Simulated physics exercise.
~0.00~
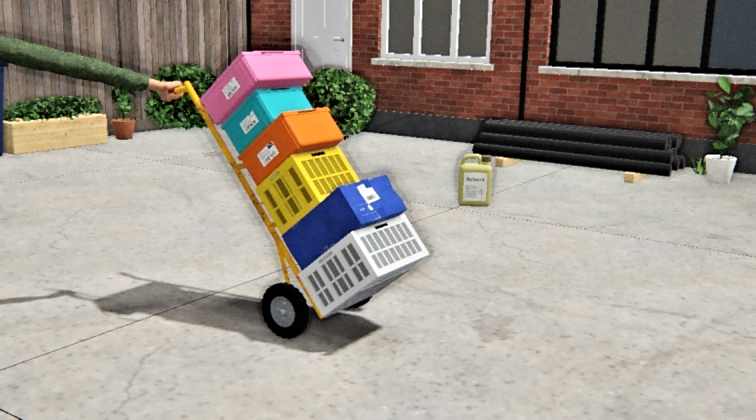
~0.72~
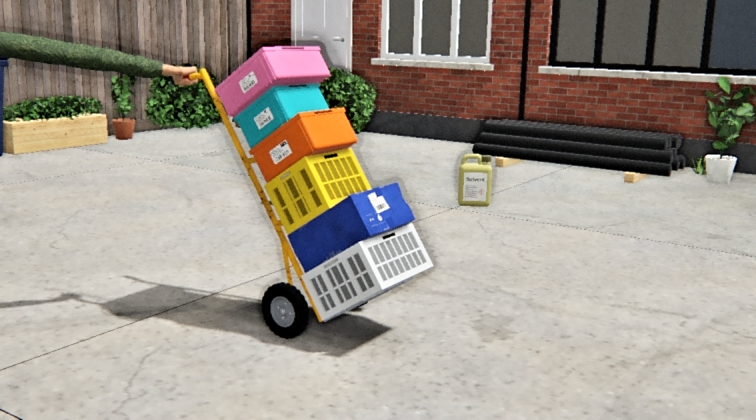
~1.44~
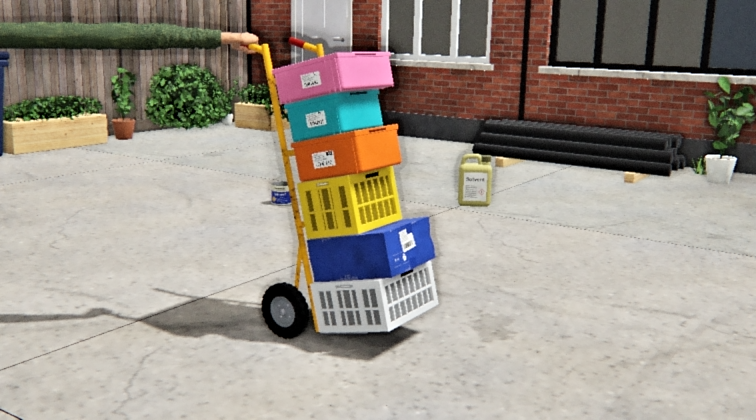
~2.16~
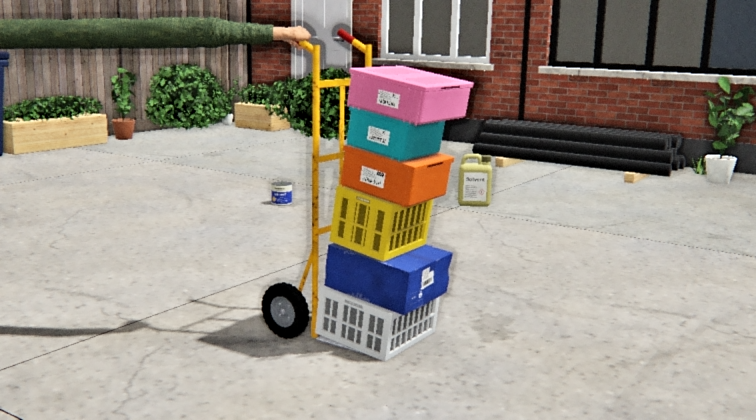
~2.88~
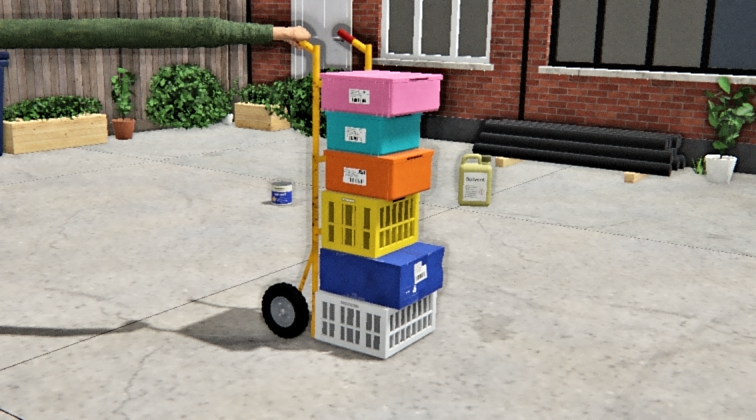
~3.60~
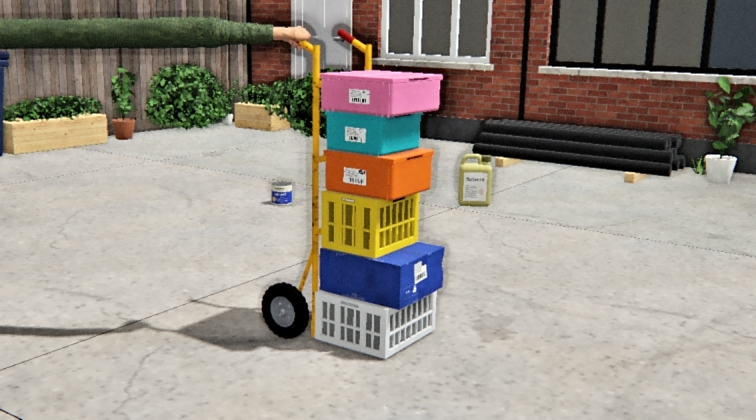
Paved yard by a brick house, a hand swinging a tilted yellow hand truck upright, its six stacked crates and boxes rocking but staying on.
